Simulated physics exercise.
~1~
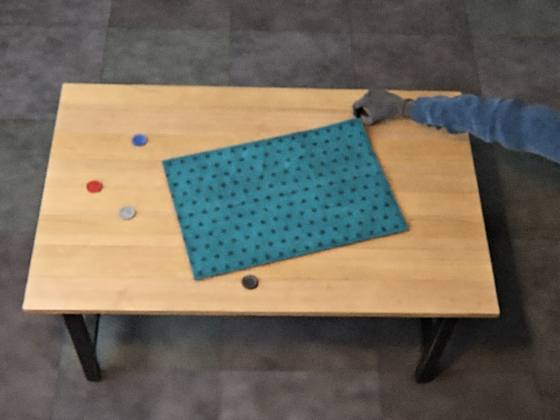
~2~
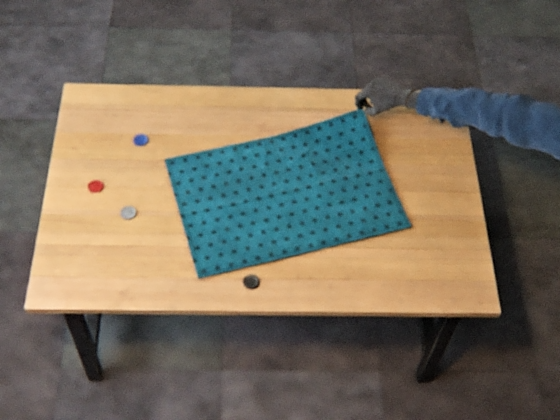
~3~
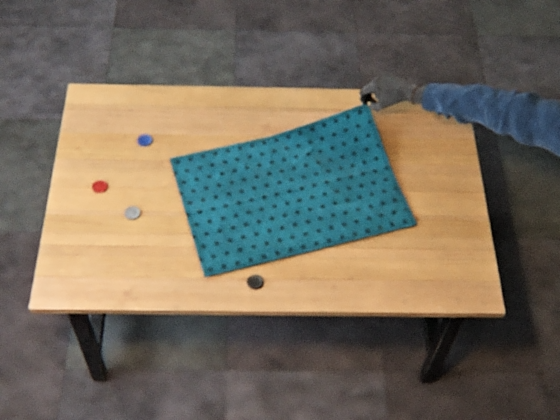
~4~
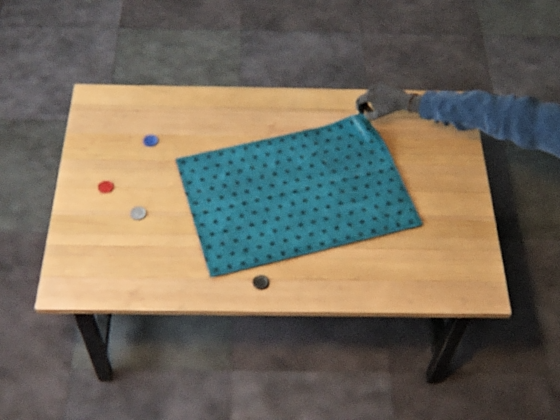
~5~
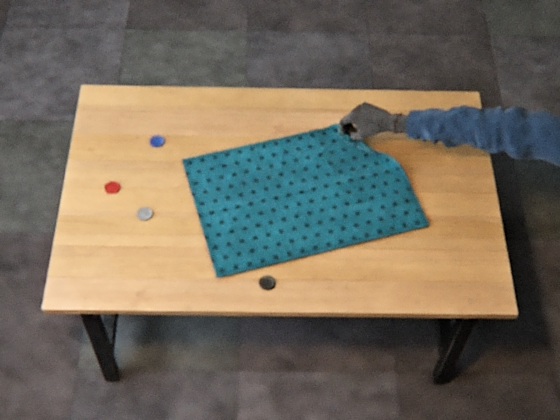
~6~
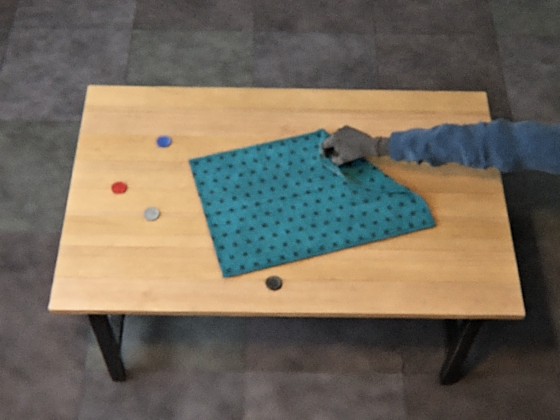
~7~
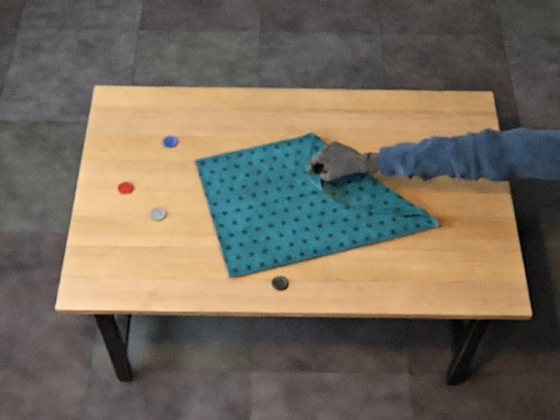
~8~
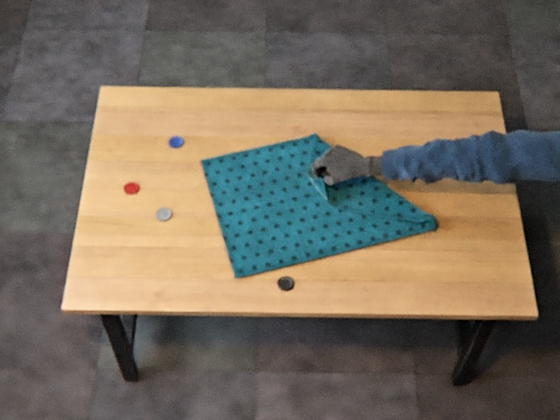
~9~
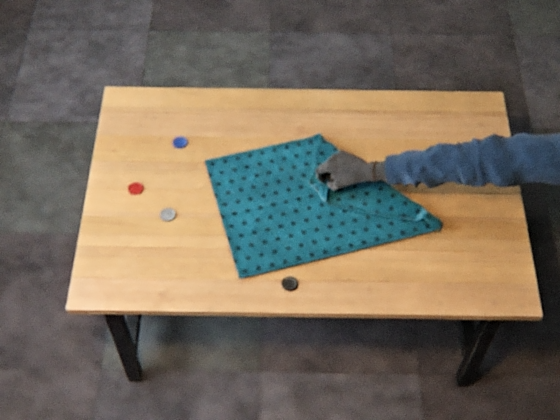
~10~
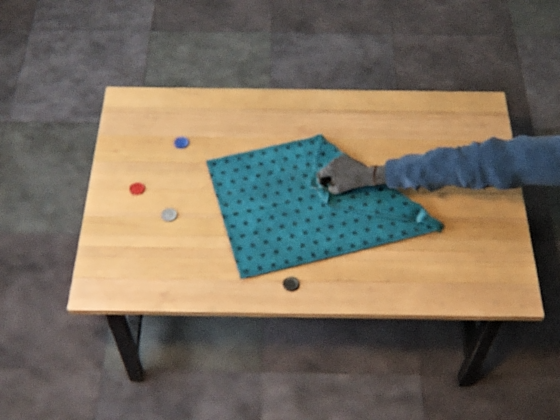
On a wooden desk, a gloved hand folds one corner of a teal napkin inward.
